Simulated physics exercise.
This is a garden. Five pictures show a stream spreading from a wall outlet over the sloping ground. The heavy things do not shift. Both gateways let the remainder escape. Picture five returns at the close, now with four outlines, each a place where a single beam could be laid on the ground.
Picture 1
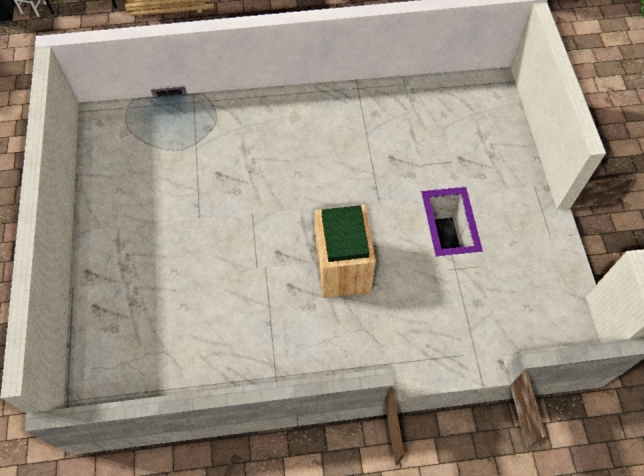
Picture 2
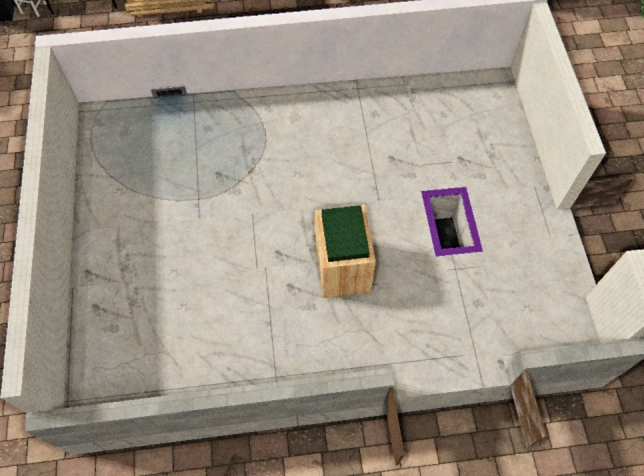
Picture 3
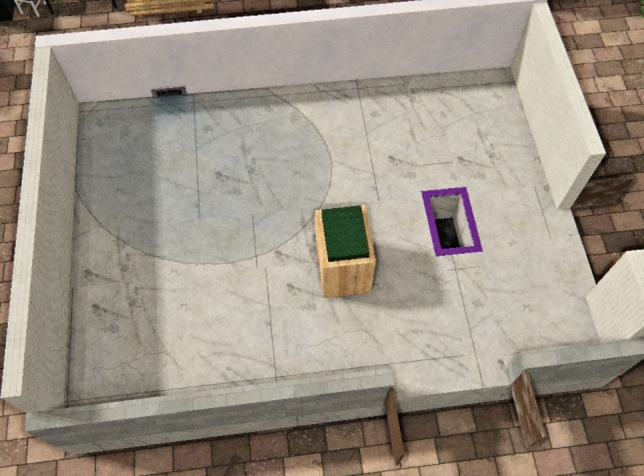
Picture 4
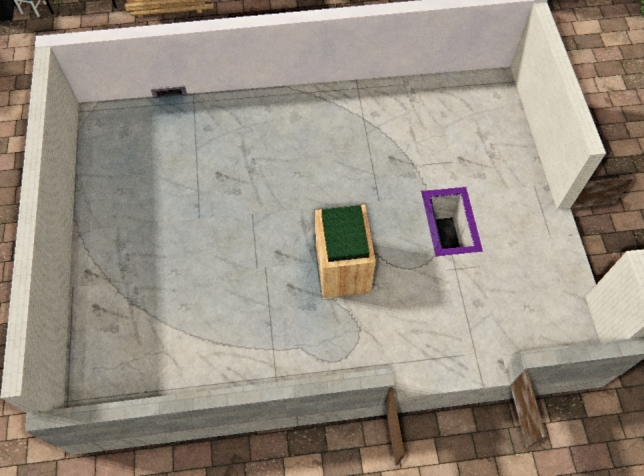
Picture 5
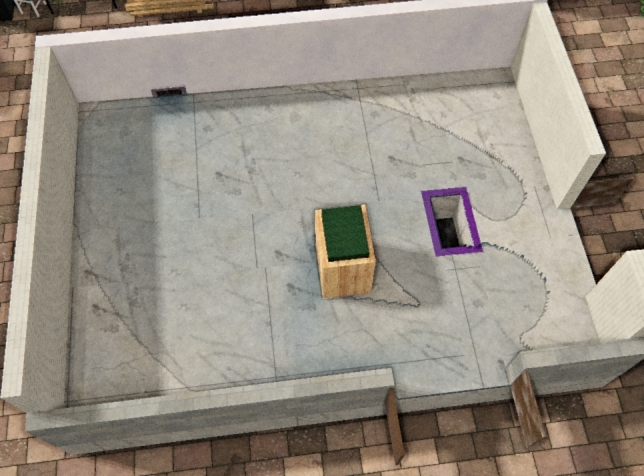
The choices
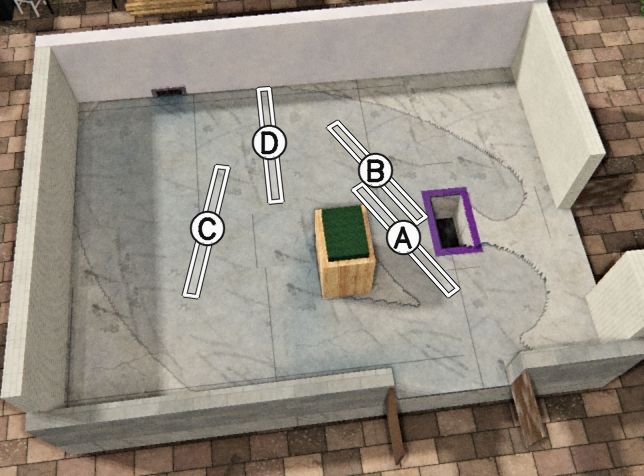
Water spread from an outlet at the upper left across the pale walled floor, flowed around the wooden block with the green top, and then reached the purple-edged pit, which began taking water.
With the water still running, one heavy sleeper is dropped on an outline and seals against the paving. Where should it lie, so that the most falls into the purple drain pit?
Spot C.
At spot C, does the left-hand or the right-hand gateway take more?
More leaves on the right.
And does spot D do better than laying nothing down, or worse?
It is worse.
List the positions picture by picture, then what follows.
Outfall at (169, 91); purple drain pit at (451, 221); open gate at (571, 252); open gate at (446, 377); water covers 3 % of the ground and shows as far out as (196, 138); purple drain pit still dry.
Water covers 12 % of the ground and shows as far out as (206, 193); purple drain pit still dry.
Water covers 27 % of the ground and shows as far out as (272, 244); purple drain pit still dry.
Water covers 47 % of the ground and shows as far out as (350, 339); purple drain pit still dry.
Water covers 67 % of the ground and shows as far out as (517, 324); purple drain pit taking water.
On the marked copy, A from (358, 187) to (453, 292); B from (333, 125) to (421, 219); C from (190, 295) to (222, 167); D from (275, 201) to (263, 89).
If A is chosen, about 8 % of the stream runs into the purple drain pit, about 92 % out by the gates.
If B is chosen, about 14 % of the stream runs into the purple drain pit, about 86 % out by the gates.
If C is chosen, about 21 % of the stream runs into the purple drain pit, about 79 % out by the gates.
If D is chosen, about 8 % of the stream runs into the purple drain pit, about 92 % out by the gates.
